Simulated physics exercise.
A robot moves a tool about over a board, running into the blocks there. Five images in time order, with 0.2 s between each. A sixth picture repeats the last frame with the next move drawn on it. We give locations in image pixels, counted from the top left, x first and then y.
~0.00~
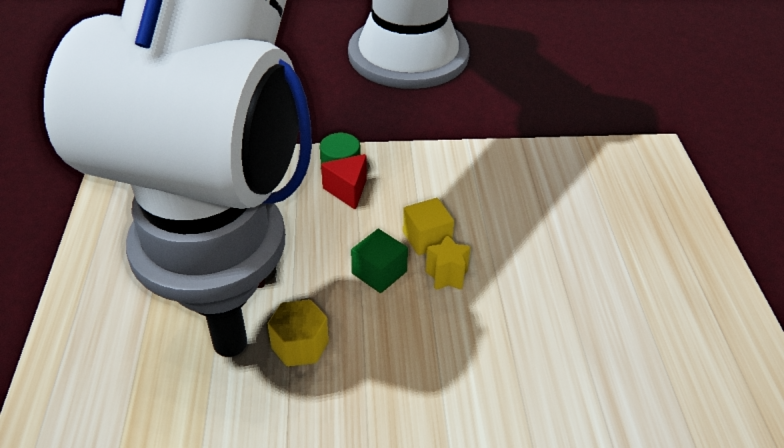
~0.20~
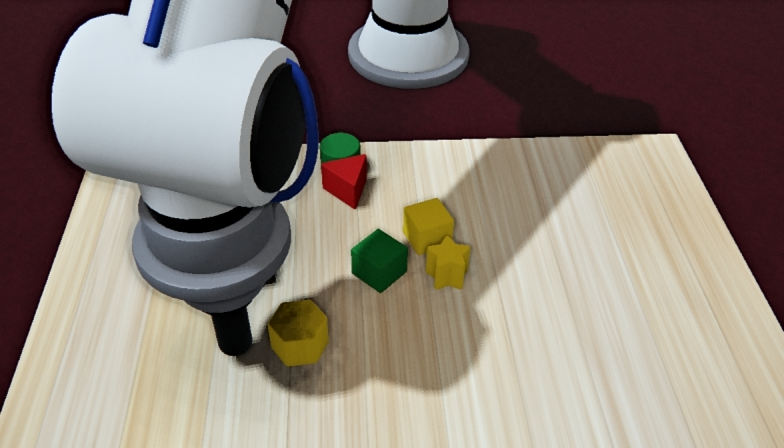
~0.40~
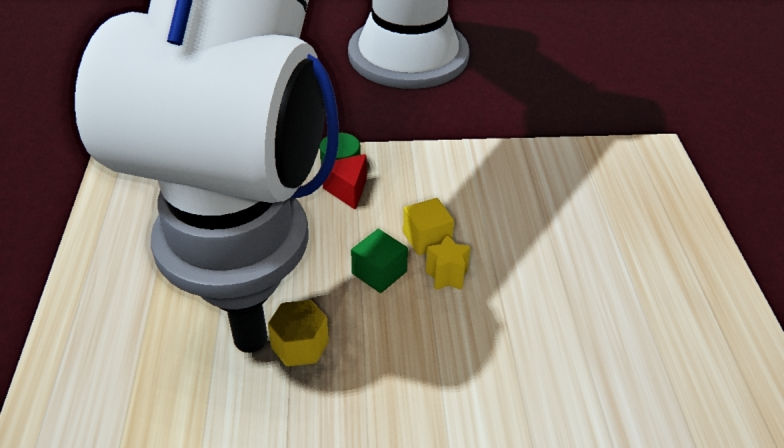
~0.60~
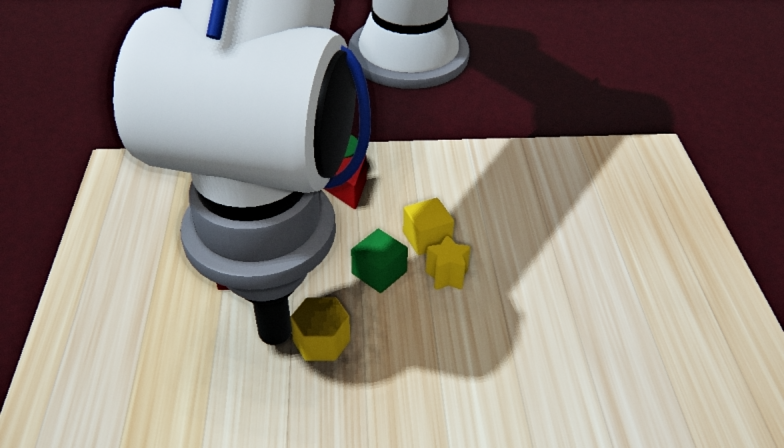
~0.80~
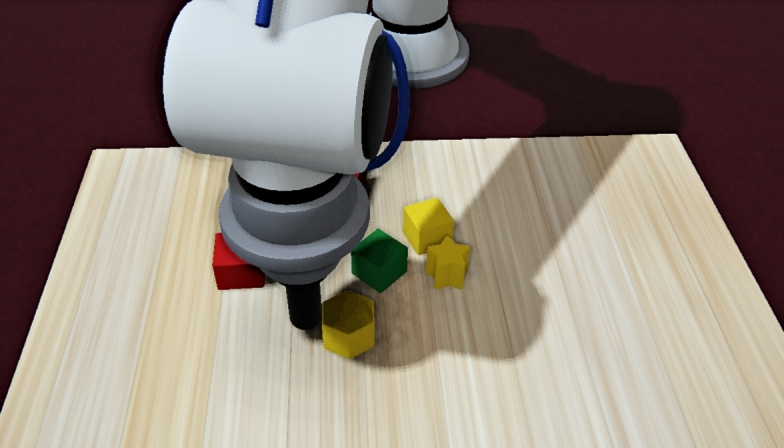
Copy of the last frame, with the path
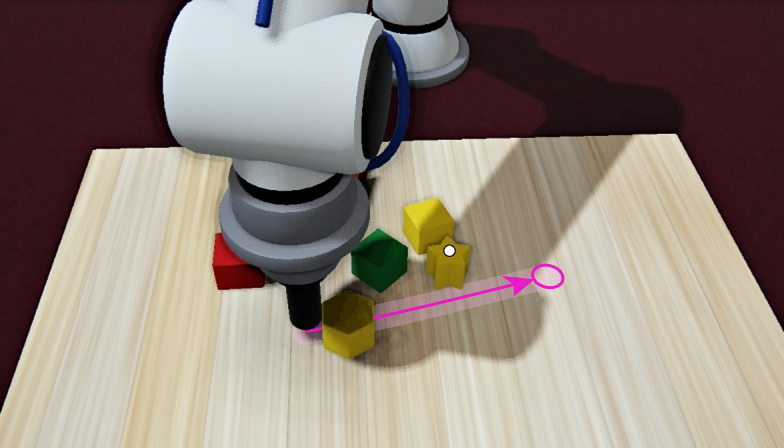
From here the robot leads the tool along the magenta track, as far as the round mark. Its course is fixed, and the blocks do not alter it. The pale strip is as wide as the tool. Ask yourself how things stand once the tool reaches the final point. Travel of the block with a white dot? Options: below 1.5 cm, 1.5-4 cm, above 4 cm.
Ends under 1.5 cm away.
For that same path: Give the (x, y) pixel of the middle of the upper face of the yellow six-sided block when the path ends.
I'd place it at (419, 318), taking the centre of its top.
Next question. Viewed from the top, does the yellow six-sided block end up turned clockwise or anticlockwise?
Seen from above, clockwise.
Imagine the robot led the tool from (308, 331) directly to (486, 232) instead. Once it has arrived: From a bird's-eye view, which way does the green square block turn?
From overhead, anticlockwise.
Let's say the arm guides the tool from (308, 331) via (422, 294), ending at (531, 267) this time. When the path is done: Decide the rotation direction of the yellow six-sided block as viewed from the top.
The yellow six-sided block rotates clockwise.
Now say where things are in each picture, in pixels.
Lower end of the tool at (231, 345), tops of blocks, yellow six-sided block at (297, 320), green square block at (379, 247), yellow star-shaped block at (450, 251), in the first picture.
Tool at (236, 344), blocks as before, in the second picture.
Tool at (251, 341), blocks as before, in the third picture.
Tool at (276, 334), yellow six-sided block at (320, 315), in the fourth picture.
Tool at (306, 319), yellow six-sided block at (348, 311), green square block at (379, 247), yellow star-shaped block at (450, 251), in the fifth picture.
The drawn path runs in a line from (308, 331) to (548, 276); the dot is on the yellow star-shaped block.
The first path, step by step. One third of the way, tool at (395, 301); yellow six-sided block at (417, 317), turned 70° clockwise.
Two thirds of the way, tool at (476, 282); yellow six-sided block at (419, 318), turned 75° clockwise; yellow star-shaped block at (454, 249), turned 25° anticlockwise.
At the end, tool at (551, 264); yellow six-sided block at (419, 318), turned 75° clockwise; green square block not moved; yellow star-shaped block at (454, 249), turned 25° anticlockwise.
